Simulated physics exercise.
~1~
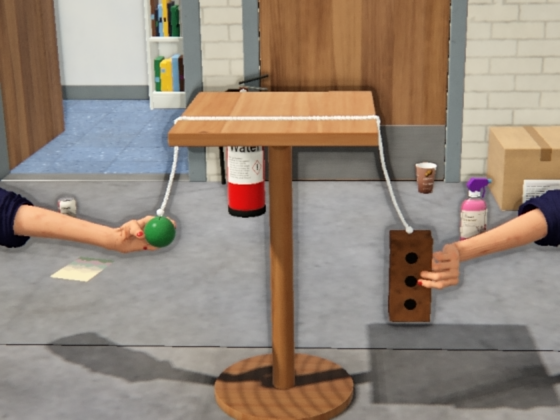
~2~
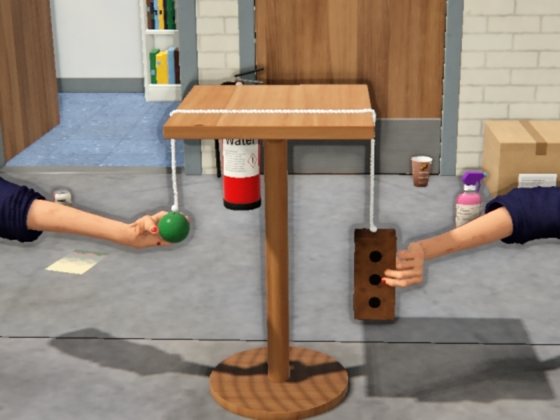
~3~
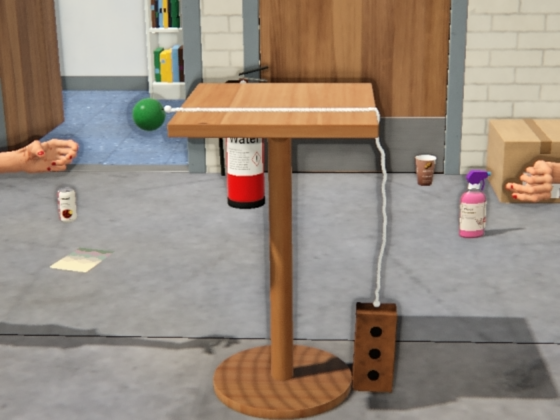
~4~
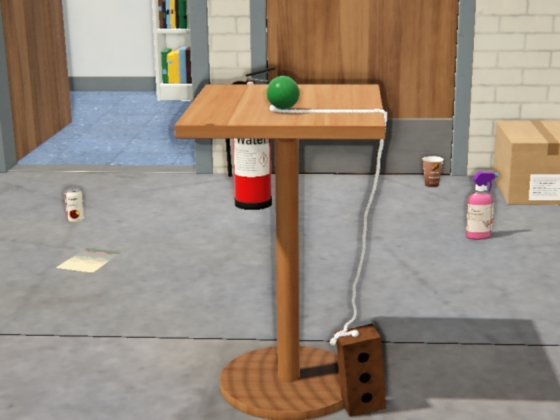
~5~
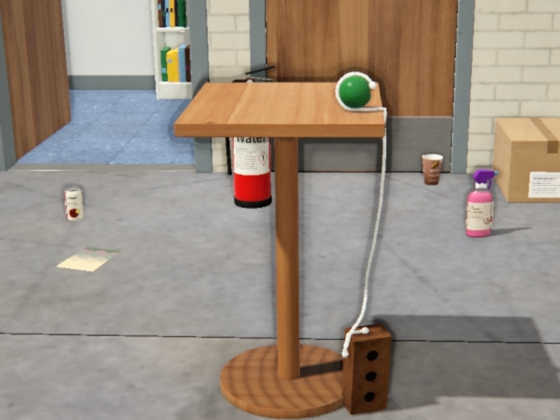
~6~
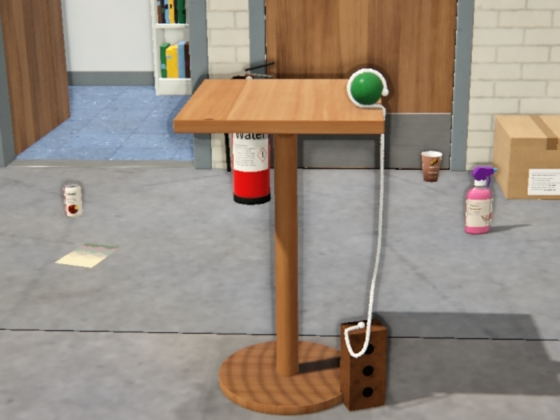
Two hands reach in from either side of a wooden pedestal table, seen from the front in a room with a grey floor, a red extinguisher behind and a cardboard box at right. A white shoelace lies across the tabletop, with a green apple tied at the left end and a brown brick with dark holes at the right. The hands bring both loads in close to the table, then let go and draw back. The brick drops to the floor, pulling the lace rightwards and the apple up onto the top. The apple travels across and ends at the right edge, the brick resting below.
